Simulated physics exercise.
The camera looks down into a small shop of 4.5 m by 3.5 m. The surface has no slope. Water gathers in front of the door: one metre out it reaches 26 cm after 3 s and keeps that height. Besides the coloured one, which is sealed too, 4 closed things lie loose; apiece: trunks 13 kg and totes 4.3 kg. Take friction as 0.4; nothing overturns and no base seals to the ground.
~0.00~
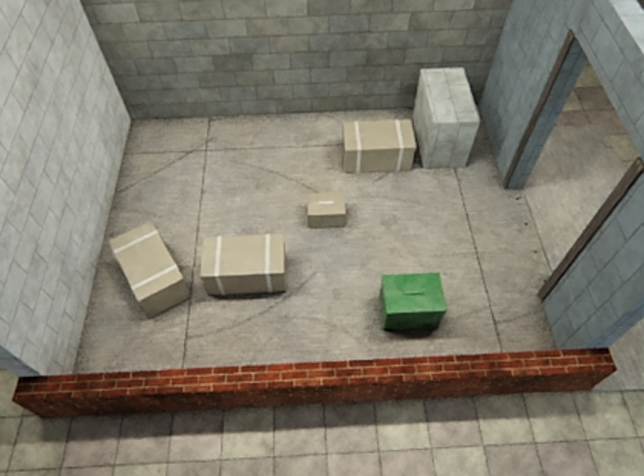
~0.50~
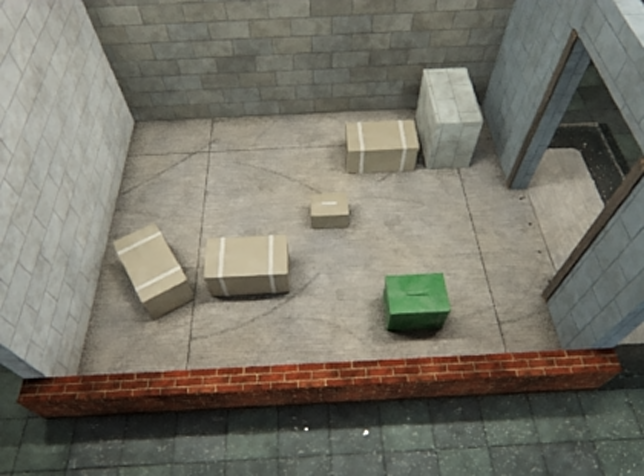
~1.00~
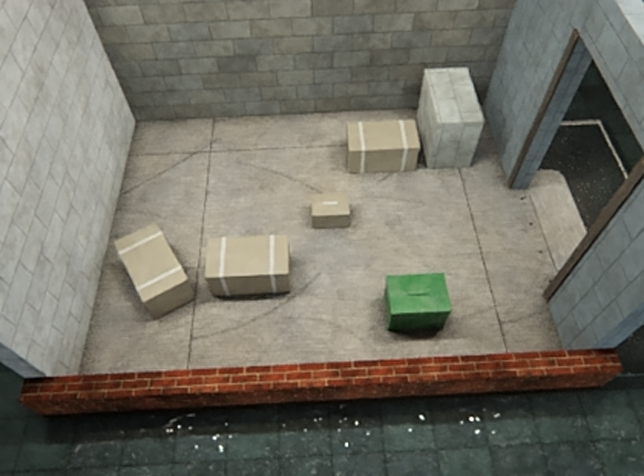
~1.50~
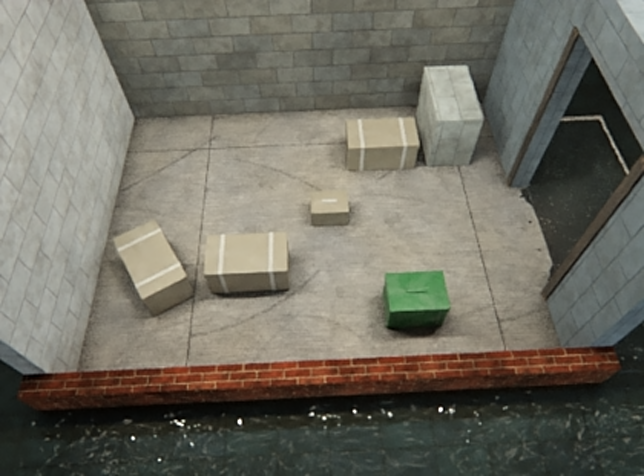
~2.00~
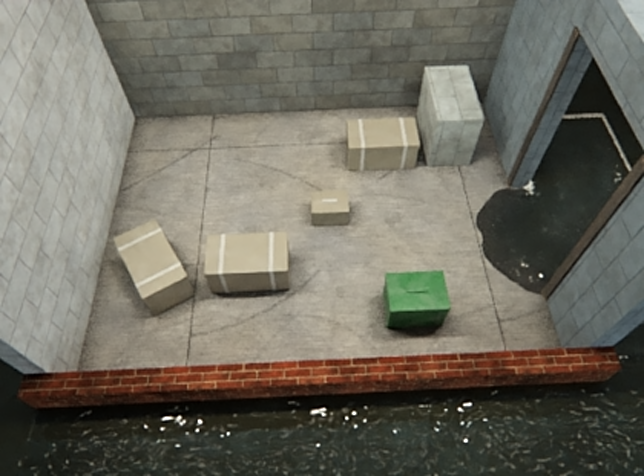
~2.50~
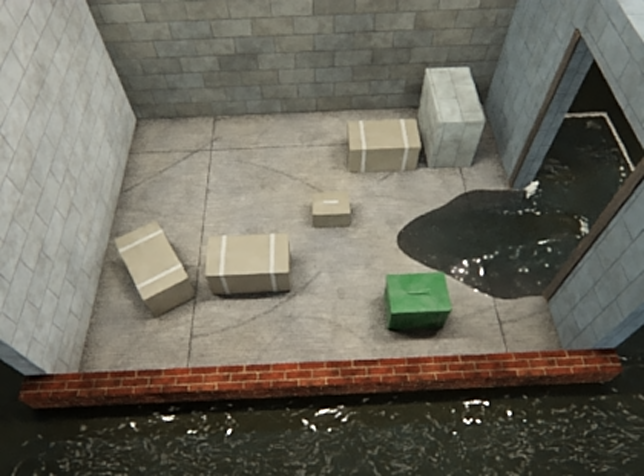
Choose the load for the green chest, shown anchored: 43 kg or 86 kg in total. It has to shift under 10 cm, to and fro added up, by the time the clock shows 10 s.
For it, the smaller load will do.
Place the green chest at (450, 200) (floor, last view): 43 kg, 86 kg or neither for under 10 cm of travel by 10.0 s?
Only the larger holds.
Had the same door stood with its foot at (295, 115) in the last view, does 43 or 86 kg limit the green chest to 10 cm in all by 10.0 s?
In that case the smaller load will do.
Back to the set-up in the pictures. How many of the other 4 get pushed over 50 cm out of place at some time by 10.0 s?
I count 4.
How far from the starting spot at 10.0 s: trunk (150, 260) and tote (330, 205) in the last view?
In that order: 80 cm, 200 cm.
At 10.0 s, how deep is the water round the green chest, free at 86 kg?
About 10 cm.
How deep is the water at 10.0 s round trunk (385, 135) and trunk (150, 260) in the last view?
Roughly 8 and 16 cm.
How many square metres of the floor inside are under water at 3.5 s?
About 5.0 m2.
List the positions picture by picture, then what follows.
In the first picture, the green chest at (414, 292), on the bottom; water covers 0.0 m2; 0 of 5 have shifted.
In the second picture, the green chest at (417, 293), on the bottom; 0.0 m2 under water; 0 of 5 have shifted.
In the third picture, the green chest at (418, 293), on the bottom; water covers 0.0 m2; 0 of 5 have shifted.
In the fourth picture, the green chest at (417, 290), on the bottom; 0.0 m2 under water; 0 of 5 have shifted.
In the fifth picture, the green chest at (418, 290), on the bottom; 0.5 m2 under water; 0 of 5 have shifted.
In the sixth picture, the green chest at (419, 292) rests on the ground; water covers 1.3 m2; 0 of 5 have shifted.
After 3.5 s the green chest would be 0 cm from its start with 43 kg and 0 cm from its start with 86 kg; 5 cm of water round it then.
After 4.5 s the green chest would be 0 cm from its start with 43 kg and 0 cm from its start with 86 kg; 7 cm of water round it then.
After 7.0 s the green chest would be 0 cm from its start with 43 kg and 0 cm from its start with 86 kg; 8 cm of water round it then.
After 10.0 s the green chest would be 0 cm from its start with 43 kg and 0 cm from its start with 86 kg; 10 cm of water round it then.
